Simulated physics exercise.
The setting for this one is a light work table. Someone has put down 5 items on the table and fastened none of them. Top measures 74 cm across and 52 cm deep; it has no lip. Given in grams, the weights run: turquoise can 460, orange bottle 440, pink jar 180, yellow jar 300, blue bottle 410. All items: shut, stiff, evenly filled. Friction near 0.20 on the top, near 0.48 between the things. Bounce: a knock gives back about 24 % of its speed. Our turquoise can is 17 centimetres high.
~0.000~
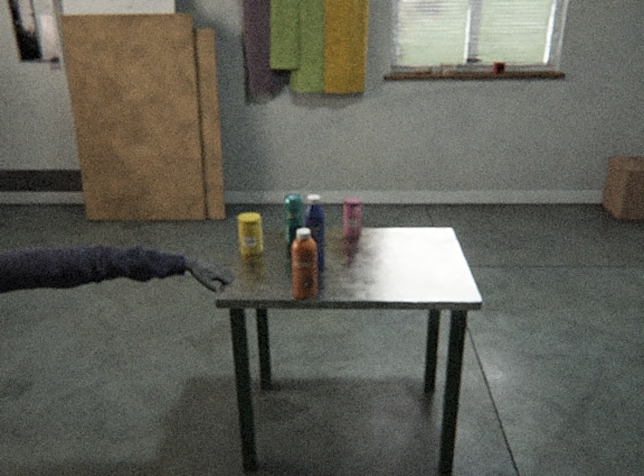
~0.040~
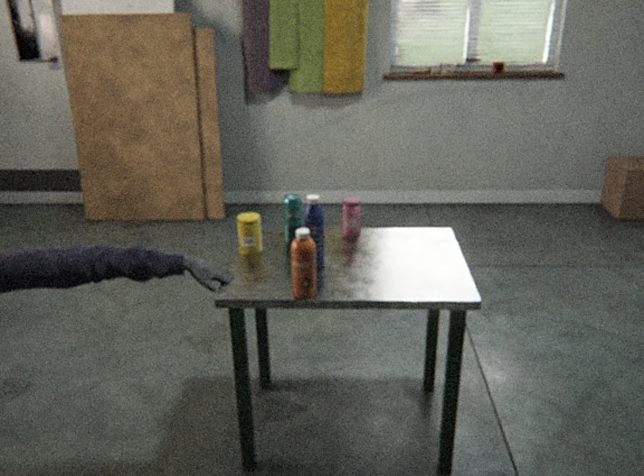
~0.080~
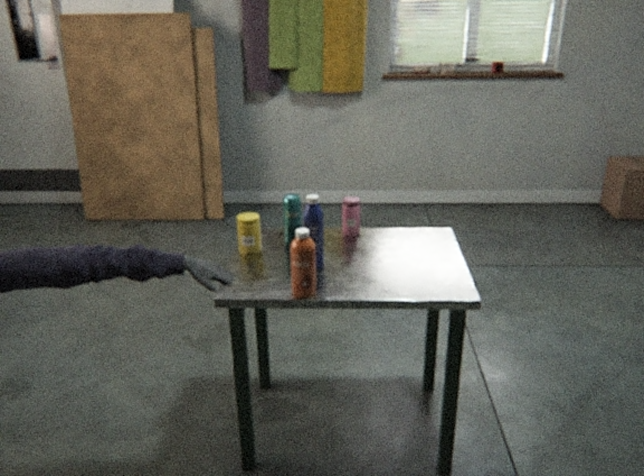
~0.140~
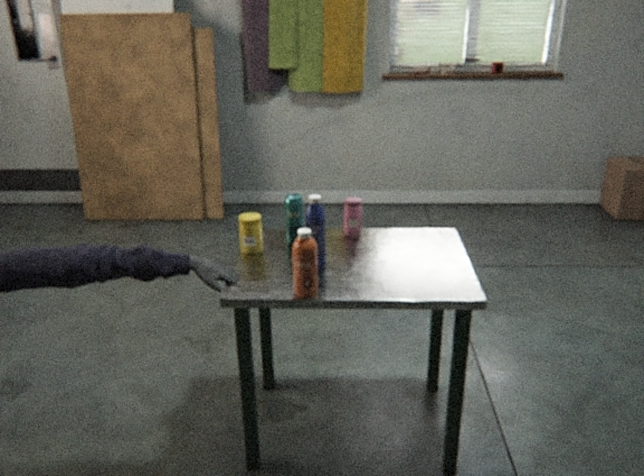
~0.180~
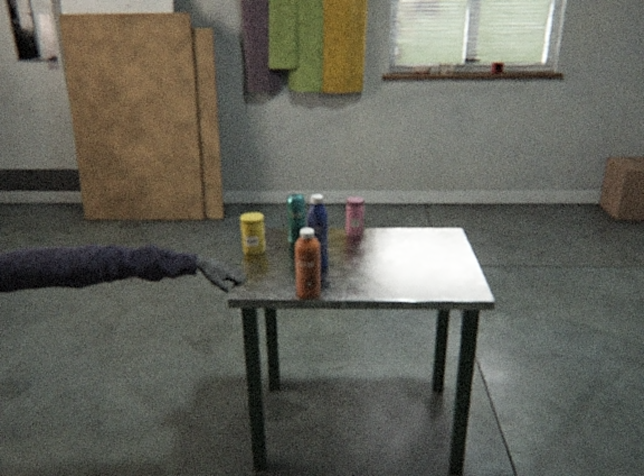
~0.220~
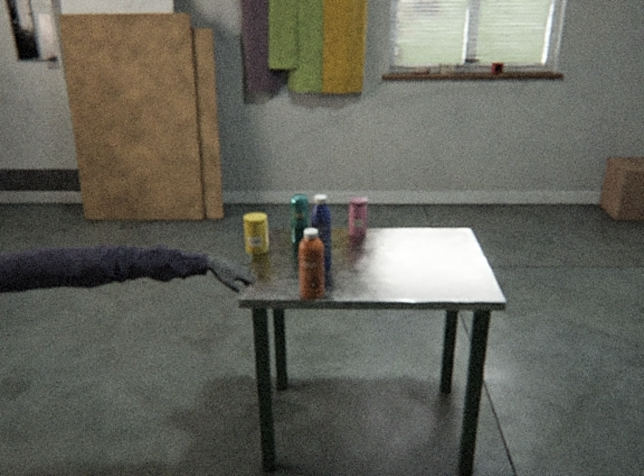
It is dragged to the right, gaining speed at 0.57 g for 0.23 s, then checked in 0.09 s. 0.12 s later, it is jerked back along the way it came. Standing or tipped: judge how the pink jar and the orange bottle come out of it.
In the end most likely the pink jar is still on its base; most likely the orange bottle is still on its base.
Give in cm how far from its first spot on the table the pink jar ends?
Start to finish, roughly 9 cm.
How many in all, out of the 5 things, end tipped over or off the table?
Count: 1.
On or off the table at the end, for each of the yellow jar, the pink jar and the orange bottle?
Final state - the yellow jar ends out of bounds; the pink jar stays within bounds; the orange bottle stays within bounds.
By 0.32 s, table 18 cm from its start; yellow jar now off the table; orange bottle 11 cm from its spot near (327, 263); pink jar 11 cm from its spot near (370, 217).
By 0.62 s, table 17 cm from its start; orange bottle 2 cm from its spot near (358, 263).
By 0.82 s, pink jar 12 cm from its spot near (385, 217); orange bottle 11 cm from its spot near (344, 263); turquoise can 12 cm from its spot.
When it is over (1.5 s), off the table but upright, yellow jar; not toppled but over 5 cm from the start, turquoise can, orange bottle, pink jar and blue bottle. End places, in pixels of the last picture, pink jar near (378, 217), orange bottle near (336, 263).
